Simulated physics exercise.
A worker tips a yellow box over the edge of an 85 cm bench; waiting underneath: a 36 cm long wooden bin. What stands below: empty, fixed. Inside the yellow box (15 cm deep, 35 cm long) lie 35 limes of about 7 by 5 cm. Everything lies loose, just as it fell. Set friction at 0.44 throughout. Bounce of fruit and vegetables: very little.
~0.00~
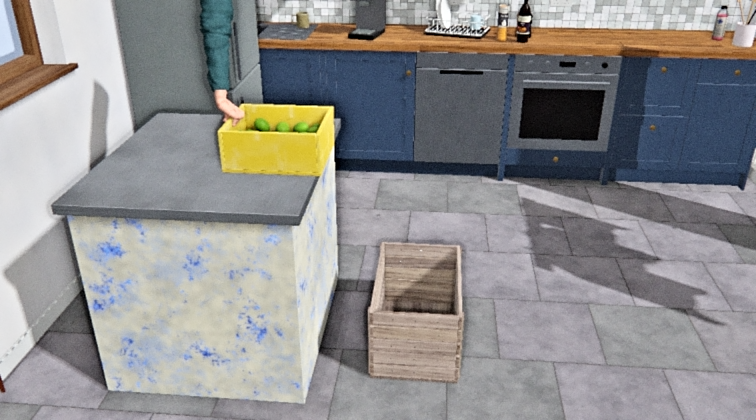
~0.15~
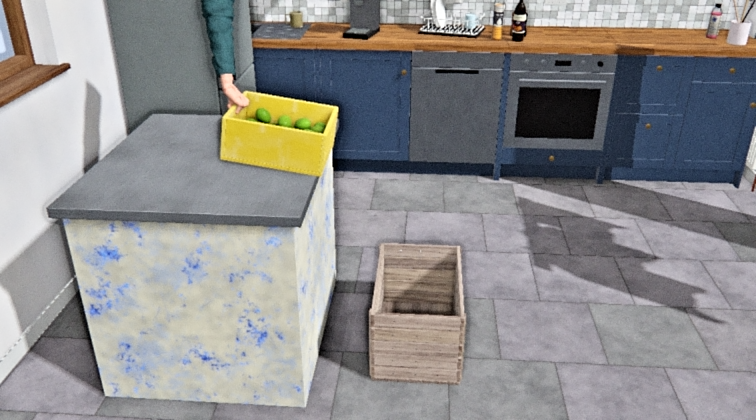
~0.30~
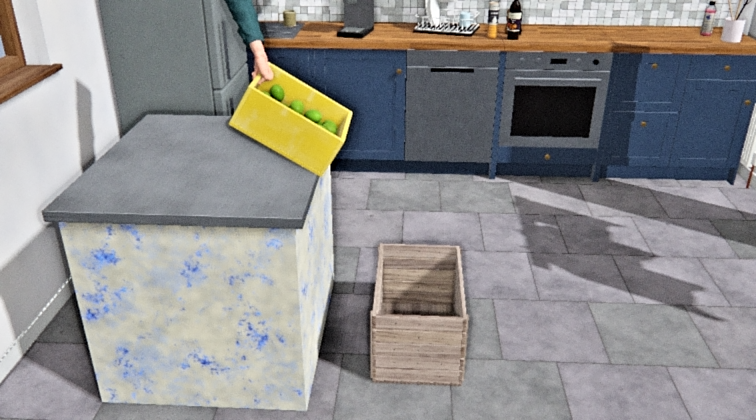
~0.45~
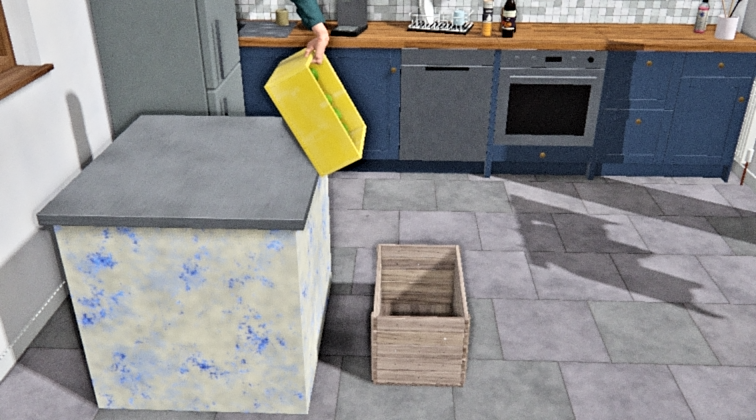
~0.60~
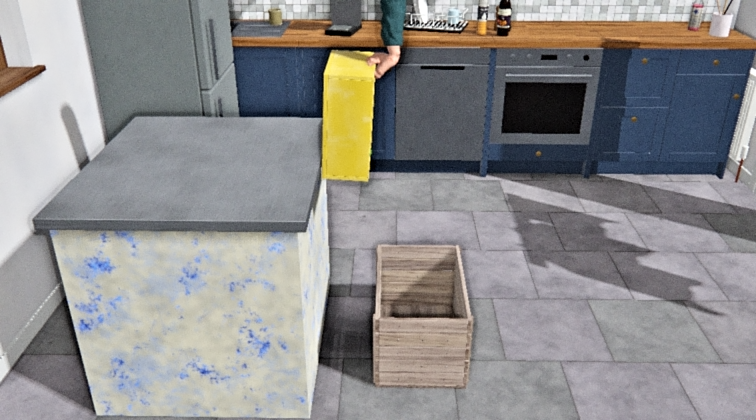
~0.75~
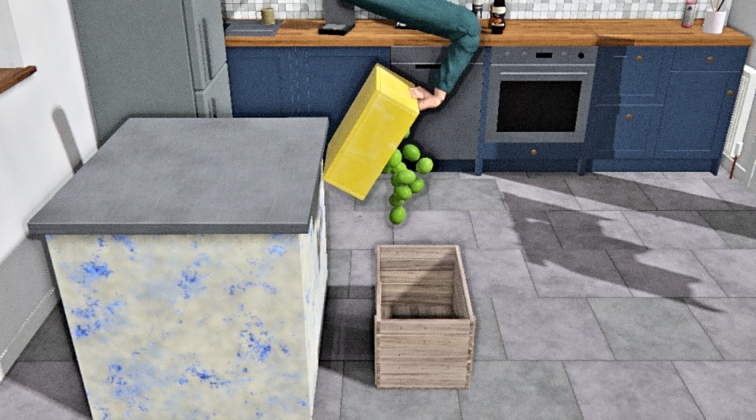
At the start, a hand holds a yellow box of green limes on a gray-topped bench, with an open wooden bin on the floor below. The hand tilts the box steadily rightward over the bench's edge, past upright, until several limes tumble out in a loose cluster above the bin.
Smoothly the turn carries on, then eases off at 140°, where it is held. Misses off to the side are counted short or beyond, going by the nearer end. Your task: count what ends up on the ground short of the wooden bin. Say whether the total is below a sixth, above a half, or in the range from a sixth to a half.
The total is below a sixth.
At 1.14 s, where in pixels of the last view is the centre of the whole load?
Estimated centre in the last picture: (427, 325).
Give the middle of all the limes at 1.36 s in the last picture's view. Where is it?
(427, 329).
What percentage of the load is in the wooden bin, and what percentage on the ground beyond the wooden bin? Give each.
Roughly 90 % for the first place and 10 % for the second.
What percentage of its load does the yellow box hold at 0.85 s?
I'd say close to 15 in a hundred.
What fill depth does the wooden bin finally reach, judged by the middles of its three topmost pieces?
It comes to close to 10 centimetres.
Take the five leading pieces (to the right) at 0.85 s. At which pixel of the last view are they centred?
(445, 229).
After 0.85 s, tilt 133°; 6 still in the yellow box and 29 in the air.
After 0.97 s, tilt 140°; 9 in the wooden bin and 26 in the air.
After 1.14 s, tilt 140°; 30 in the wooden bin and 5 in the air.
When it is over (at 1.36 s), 31 in the wooden bin and 4 on the ground beyond the wooden bin. Asked share, 0 of 35, 0 per cent.
